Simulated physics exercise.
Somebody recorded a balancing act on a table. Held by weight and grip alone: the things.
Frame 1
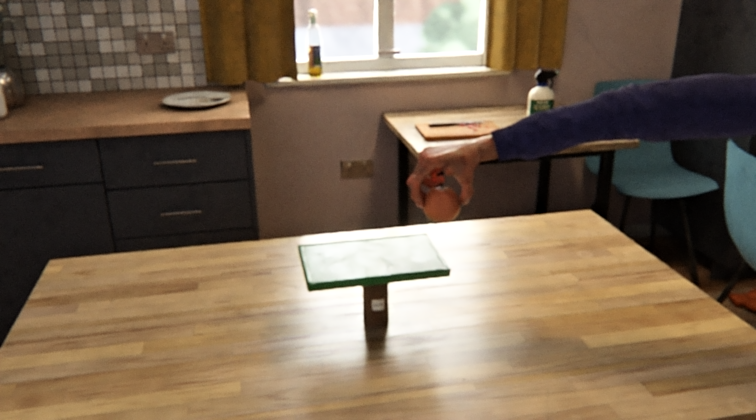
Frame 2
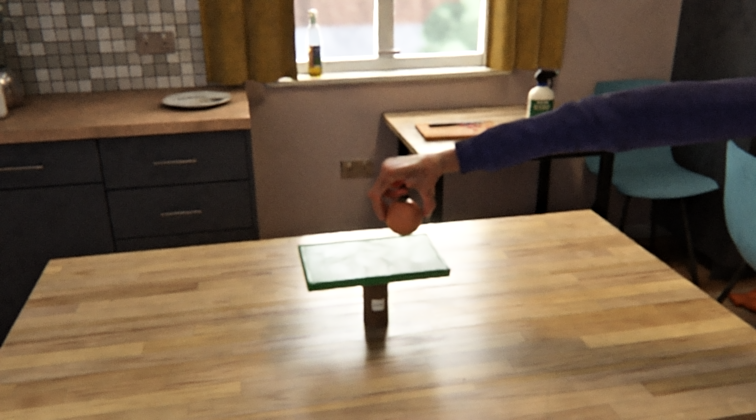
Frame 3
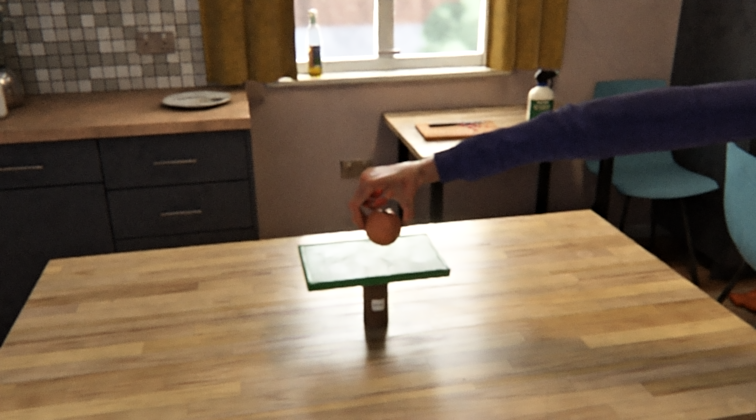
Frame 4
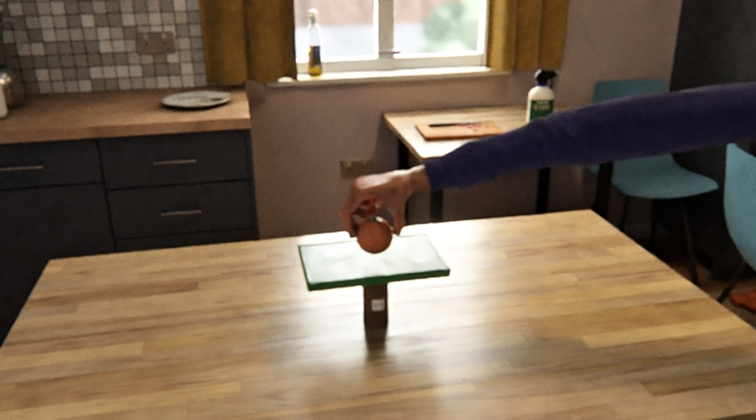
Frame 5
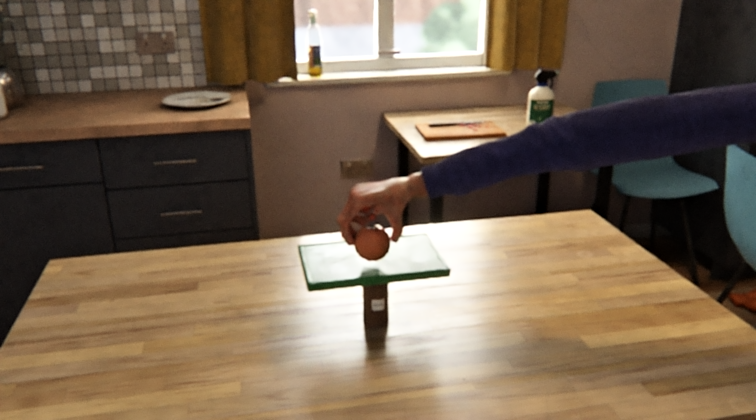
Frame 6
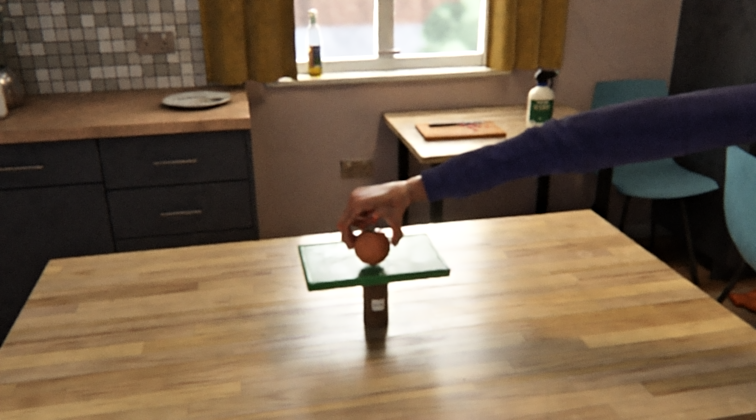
The clip opens with a hand holding an orange tomato above the right side of a green-edged lid balanced on a small dark support on a wooden table. The arm carries the tomato left and downward, slowing over the middle, then sets it on the lid, fingers still gripping it.
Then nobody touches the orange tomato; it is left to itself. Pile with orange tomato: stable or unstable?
The stack is stable.
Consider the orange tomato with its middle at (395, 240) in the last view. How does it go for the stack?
Well, it survives then.
Then, 0.20 s after the last picture, nothing has stirred.
Then, 0.40 s after the last picture, orange tomato resting near (372, 248).
At rest, all 3 in place. Seen from the same camera at the end, orange tomato near (372, 248). The stack holds.
